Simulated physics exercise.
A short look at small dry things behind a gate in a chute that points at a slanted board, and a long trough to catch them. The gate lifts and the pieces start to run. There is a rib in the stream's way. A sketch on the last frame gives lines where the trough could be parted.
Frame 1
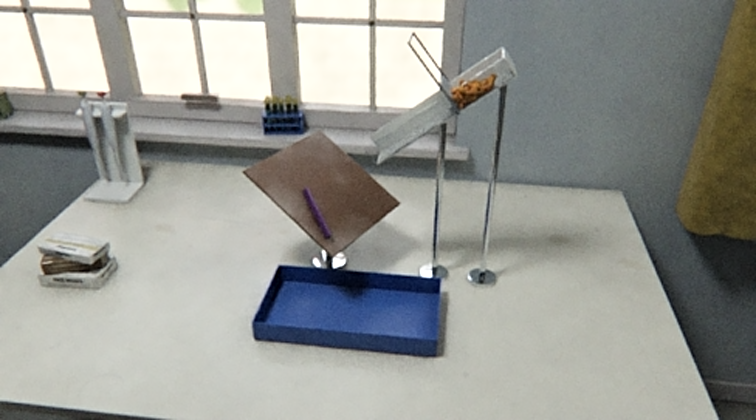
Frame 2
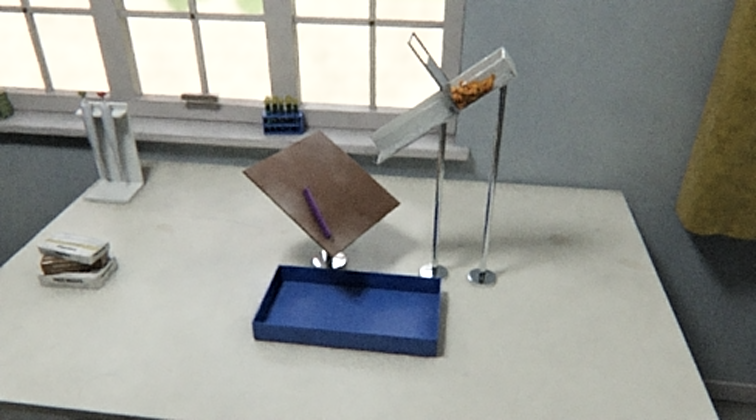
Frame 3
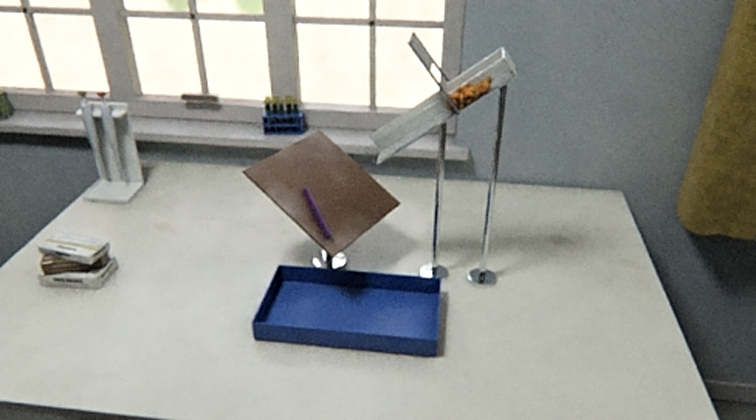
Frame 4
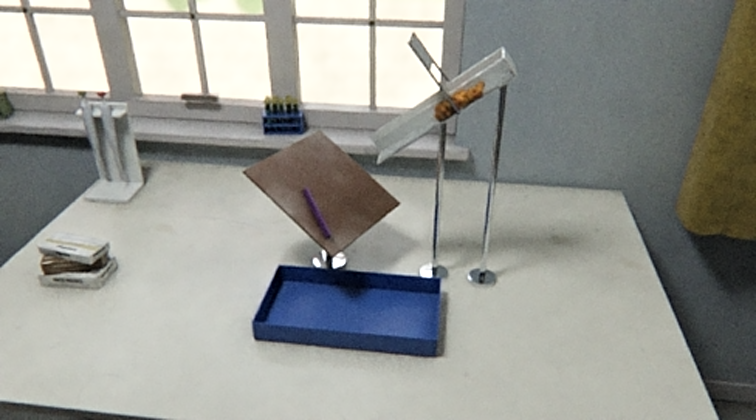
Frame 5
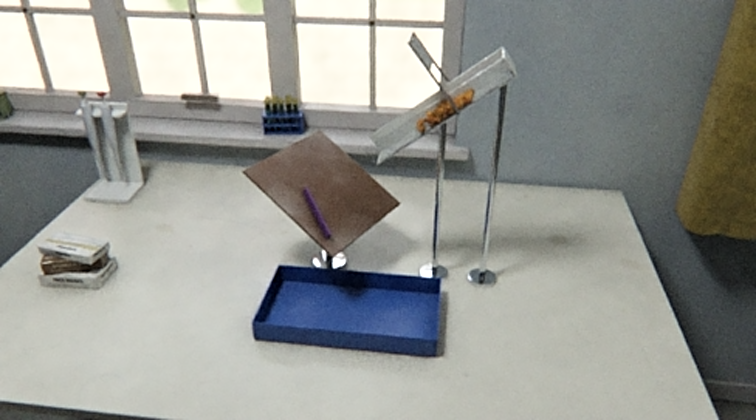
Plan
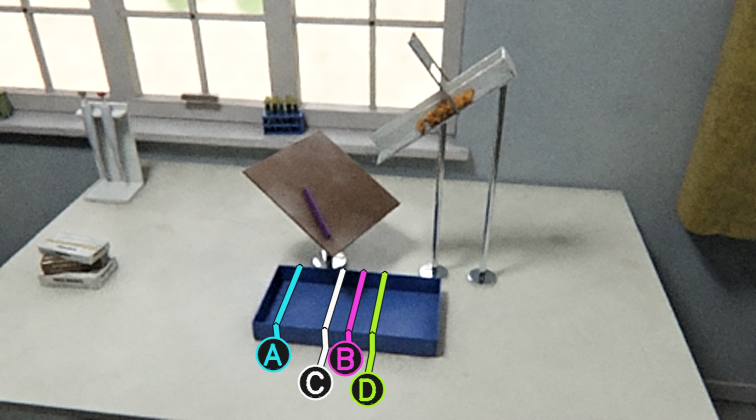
On a pale table by a window, a gate lifted on a raised clear chute, and a clump of small orange-brown pieces slid down leftward, above a tilted brown board and an empty blue tray.
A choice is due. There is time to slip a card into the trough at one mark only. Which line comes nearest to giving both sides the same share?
Use line D.
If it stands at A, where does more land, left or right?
More lands on the right.
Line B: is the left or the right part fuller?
More lands on the right.
On the marked copy, line A crosses the front rim at (276, 324); line B crosses the front rim at (348, 331); line C crosses the front rim at (324, 329); line D crosses the front rim at (372, 333).
With A, of what is caught, none at all on the left of the divider, the whole lot on the right.
With B, of what is caught, a small share on the left of the divider, all but a few on the right.
With C, of what is caught, a small share on the left of the divider, all but a few on the right.
With D, of what is caught, close to two thirds on the left of the divider, close to a third on the right.
